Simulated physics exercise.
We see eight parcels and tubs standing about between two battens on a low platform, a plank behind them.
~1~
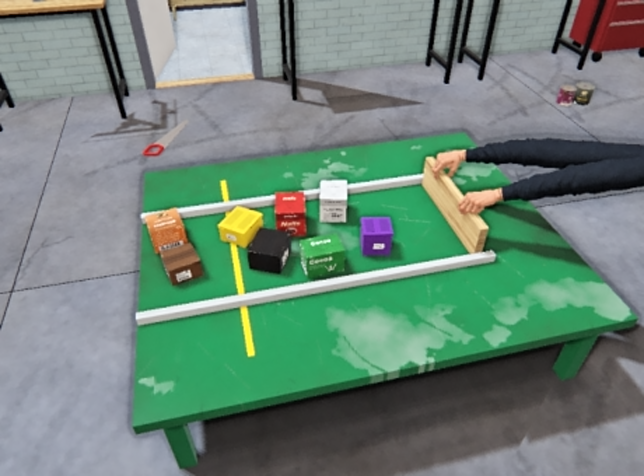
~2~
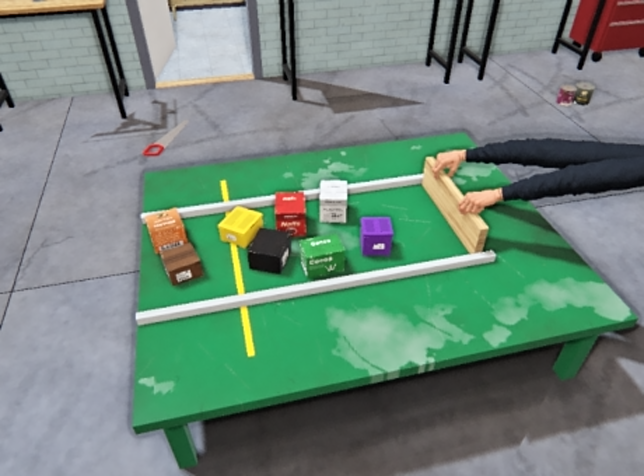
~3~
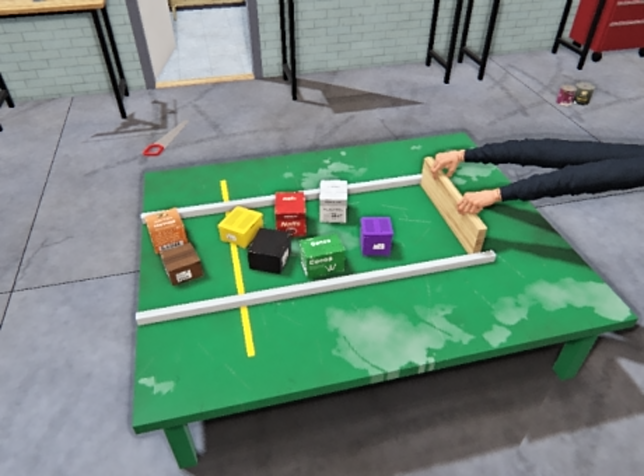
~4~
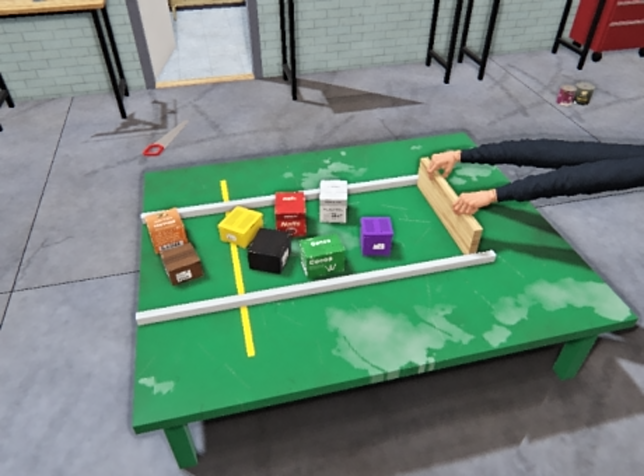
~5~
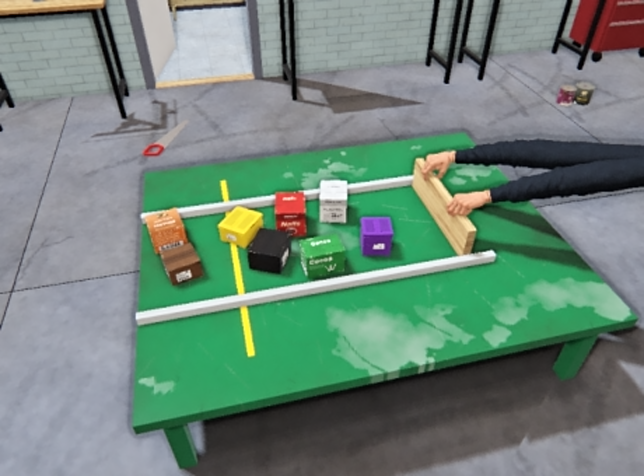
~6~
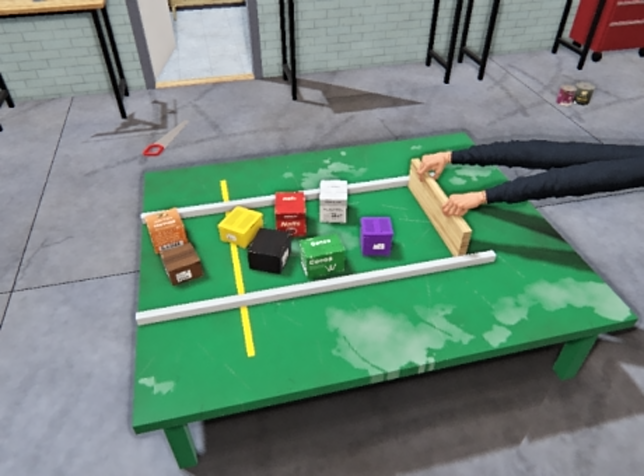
In a workshop with a grey floor and pale brick walls, a low green platform is seen from above at an angle by a still camera. Between two white battens sit orange and brown boxes left of a yellow tape line, a yellow one near it, and black, red, green, white and purple ones rightward. Two dark-sleeved arms at right hold a wooden plank still, then slide it slightly left, while the boxes stay put.
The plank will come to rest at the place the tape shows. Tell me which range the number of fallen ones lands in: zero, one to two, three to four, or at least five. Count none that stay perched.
I reckon the ones pushed off reach one but not past two.
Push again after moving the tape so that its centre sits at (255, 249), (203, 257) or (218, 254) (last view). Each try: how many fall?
Try by try, 0, 3 and 2.
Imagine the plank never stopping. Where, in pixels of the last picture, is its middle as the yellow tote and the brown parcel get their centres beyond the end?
The yellow tote puts it at (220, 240), the brown parcel at (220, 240).
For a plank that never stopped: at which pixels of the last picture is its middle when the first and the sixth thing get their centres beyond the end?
At (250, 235) for the first, at (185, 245) for the sixth.
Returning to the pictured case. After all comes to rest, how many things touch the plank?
2.
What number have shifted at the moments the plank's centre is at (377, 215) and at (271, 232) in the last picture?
I make it 1 at the first spot and 7 at the other.
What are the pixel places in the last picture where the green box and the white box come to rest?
I'd put one at around (188, 286) and the other at around (216, 220).
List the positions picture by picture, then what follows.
Orange box (166, 230); brown parcel (182, 264); yellow tote (241, 227); plank (451, 204); tape (234, 252), in the first picture.
Brown parcel (182, 264); red box (291, 214), in the second picture.
Yellow tote (241, 227); black parcel (270, 251), in the third picture.
Orange box (166, 231); green box (322, 256), in the fourth picture.
Brown parcel (182, 264); plank (441, 205), in the fifth picture.
Orange box (166, 231); brown parcel (182, 264); yellow tote (241, 227); plank (436, 206); tape (234, 252), in the sixth picture.
Soon after, none off yet; orange box at rest near (166, 231); brown parcel at rest near (182, 264); yellow tote at rest near (241, 227).
At rest, the number that fall off is one or two; fallen, orange box.
